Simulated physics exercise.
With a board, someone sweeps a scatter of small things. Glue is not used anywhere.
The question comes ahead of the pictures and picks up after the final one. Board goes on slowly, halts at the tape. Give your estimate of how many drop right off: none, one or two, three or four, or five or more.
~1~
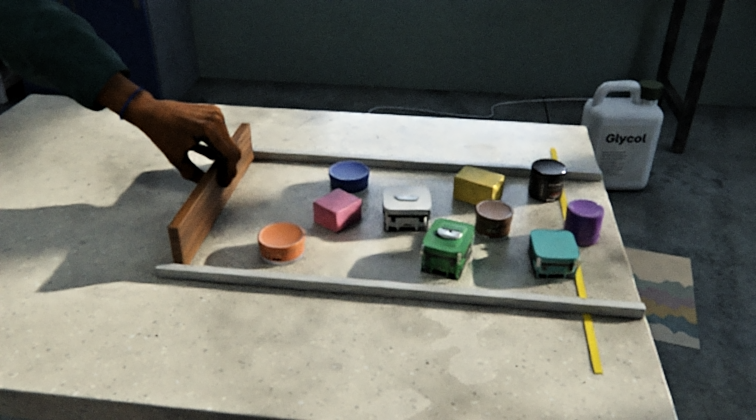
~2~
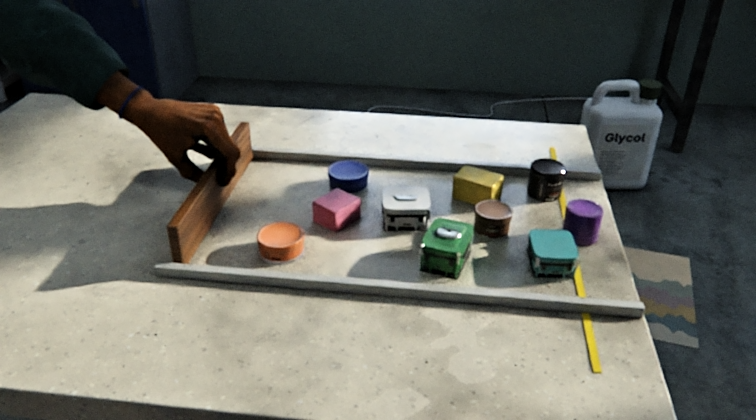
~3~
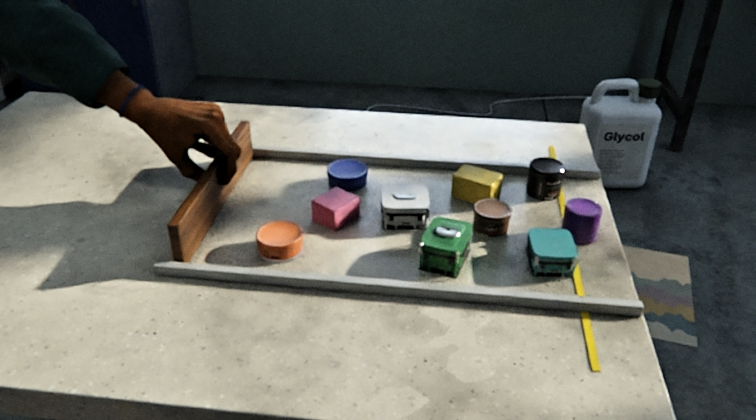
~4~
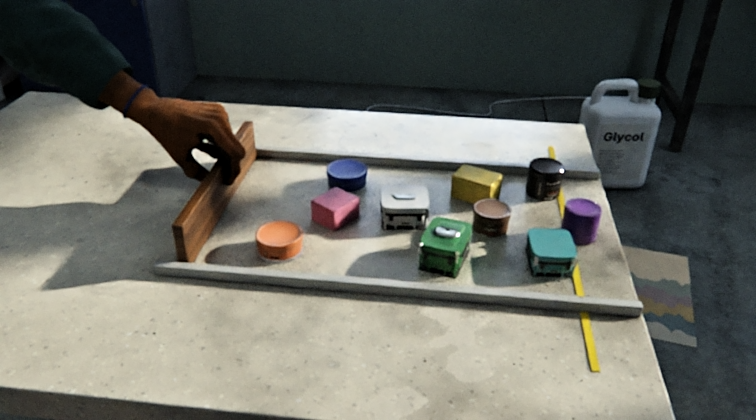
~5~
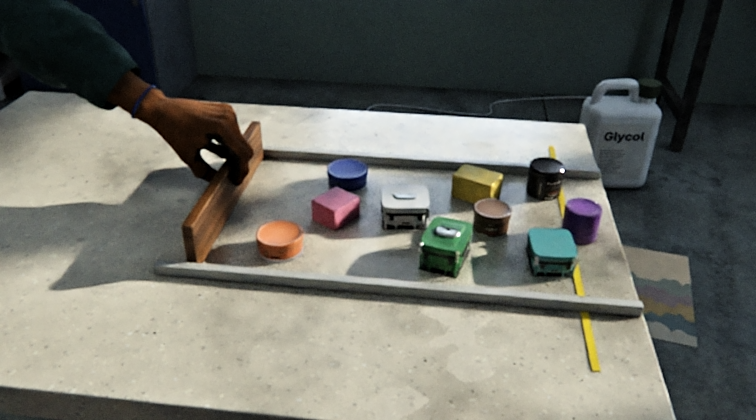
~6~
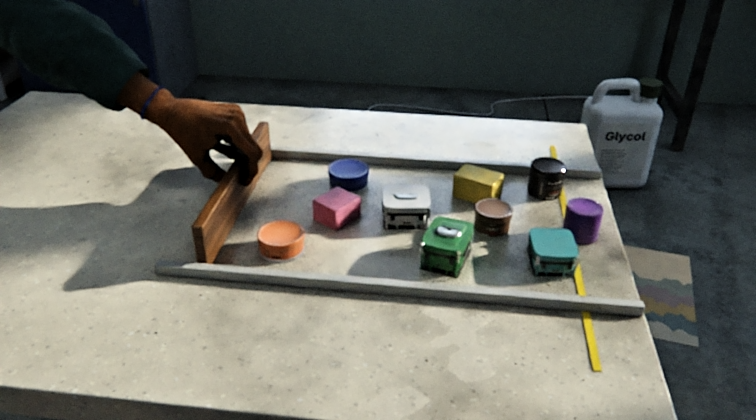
Count off: Five and up.
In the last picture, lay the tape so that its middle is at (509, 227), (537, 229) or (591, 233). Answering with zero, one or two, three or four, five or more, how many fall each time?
One after another: One to two; three to four; 5 or more.
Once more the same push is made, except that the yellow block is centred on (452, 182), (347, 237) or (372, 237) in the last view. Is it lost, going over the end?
In order, it goes down; holds its place; holds its place.
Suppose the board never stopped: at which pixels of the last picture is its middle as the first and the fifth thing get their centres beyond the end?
Pixels, in order: Around (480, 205), around (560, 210).
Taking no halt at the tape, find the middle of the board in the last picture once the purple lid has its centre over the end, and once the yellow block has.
Near (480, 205) in the first case, near (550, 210) in the other.
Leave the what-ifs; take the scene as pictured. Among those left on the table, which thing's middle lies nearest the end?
Green case.
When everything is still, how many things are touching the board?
Number: 3.
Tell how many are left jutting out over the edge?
Looks like 1 of them.
Soon after, none off yet; purple lid at rest near (582, 221); black tub at rest near (546, 178); turquoise case at rest near (552, 252).
After that, none off yet; purple lid displaced a little near (603, 222); black tub at rest near (550, 178); turquoise case displaced a little near (570, 252).
In the end, the number that fall off is five or more; gone, white case, yellow block, brown pot, turquoise case and purple lid.
